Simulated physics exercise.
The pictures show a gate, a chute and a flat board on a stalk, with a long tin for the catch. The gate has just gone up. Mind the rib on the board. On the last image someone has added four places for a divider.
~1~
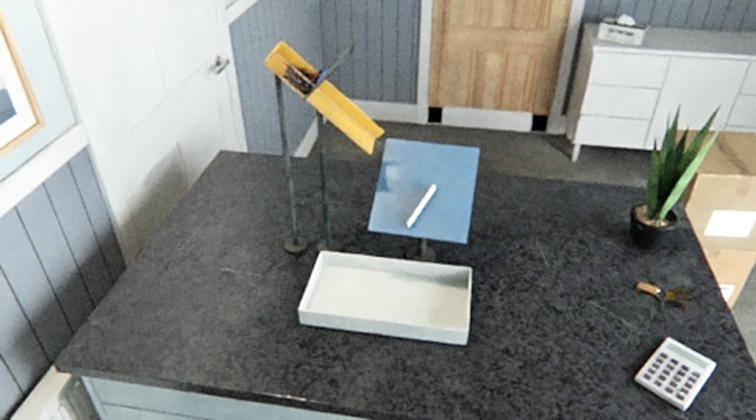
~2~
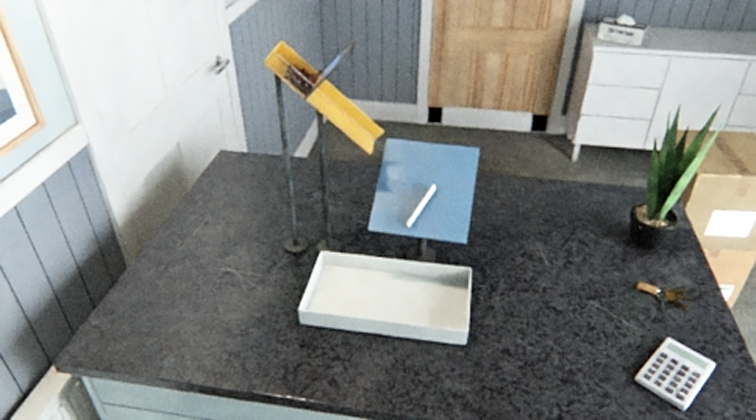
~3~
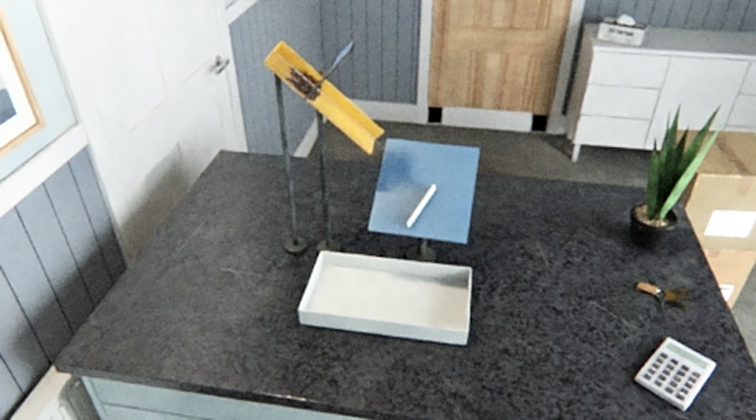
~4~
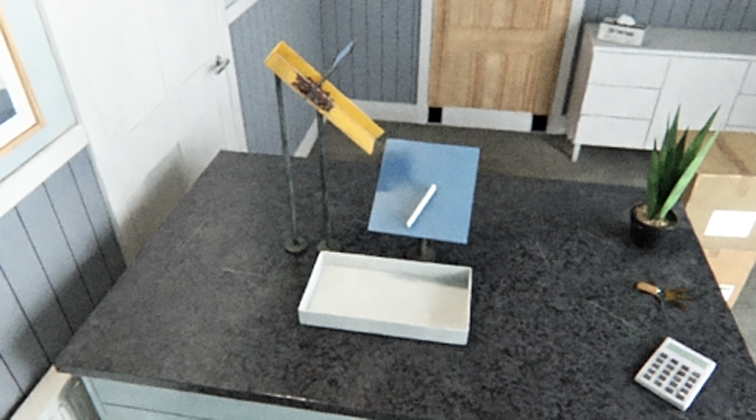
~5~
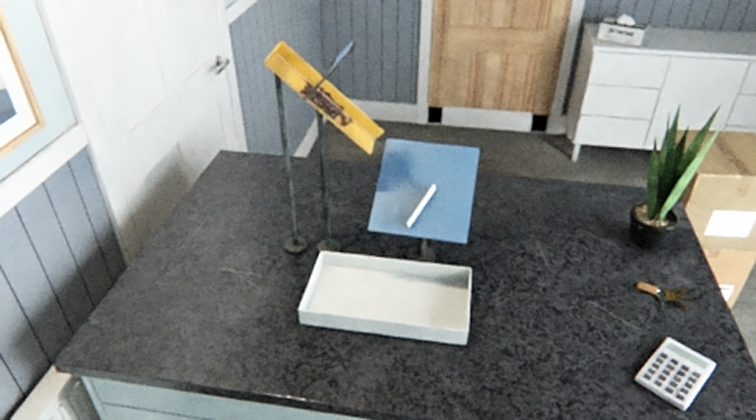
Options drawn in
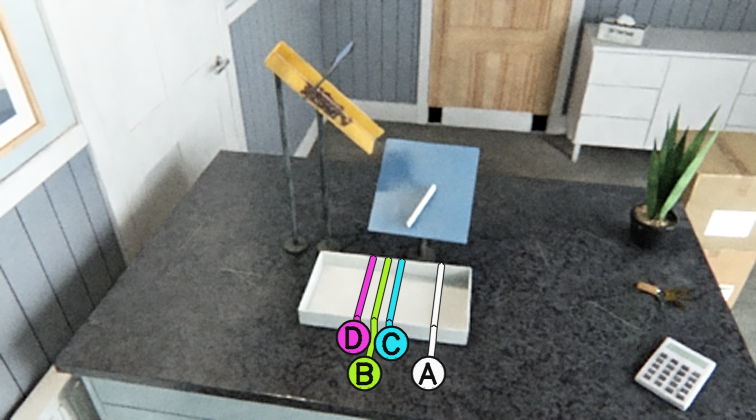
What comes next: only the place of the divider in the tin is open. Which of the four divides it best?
The best line is B.
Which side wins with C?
Left.
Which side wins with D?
More lands on the right.
On the marked copy, line A crosses the front rim at (433, 327); line B crosses the front rim at (374, 319); line C crosses the front rim at (389, 321); line D crosses the front rim at (357, 317).
With A, of what is caught, almost all on the left of the divider, just a few on the right.
With B, of what is caught, roughly two thirds on the left of the divider, roughly a third on the right.
With C, of what is caught, the larger part on the left of the divider, about a tenth on the right.
With D, of what is caught, about a tenth on the left of the divider, the larger part on the right.
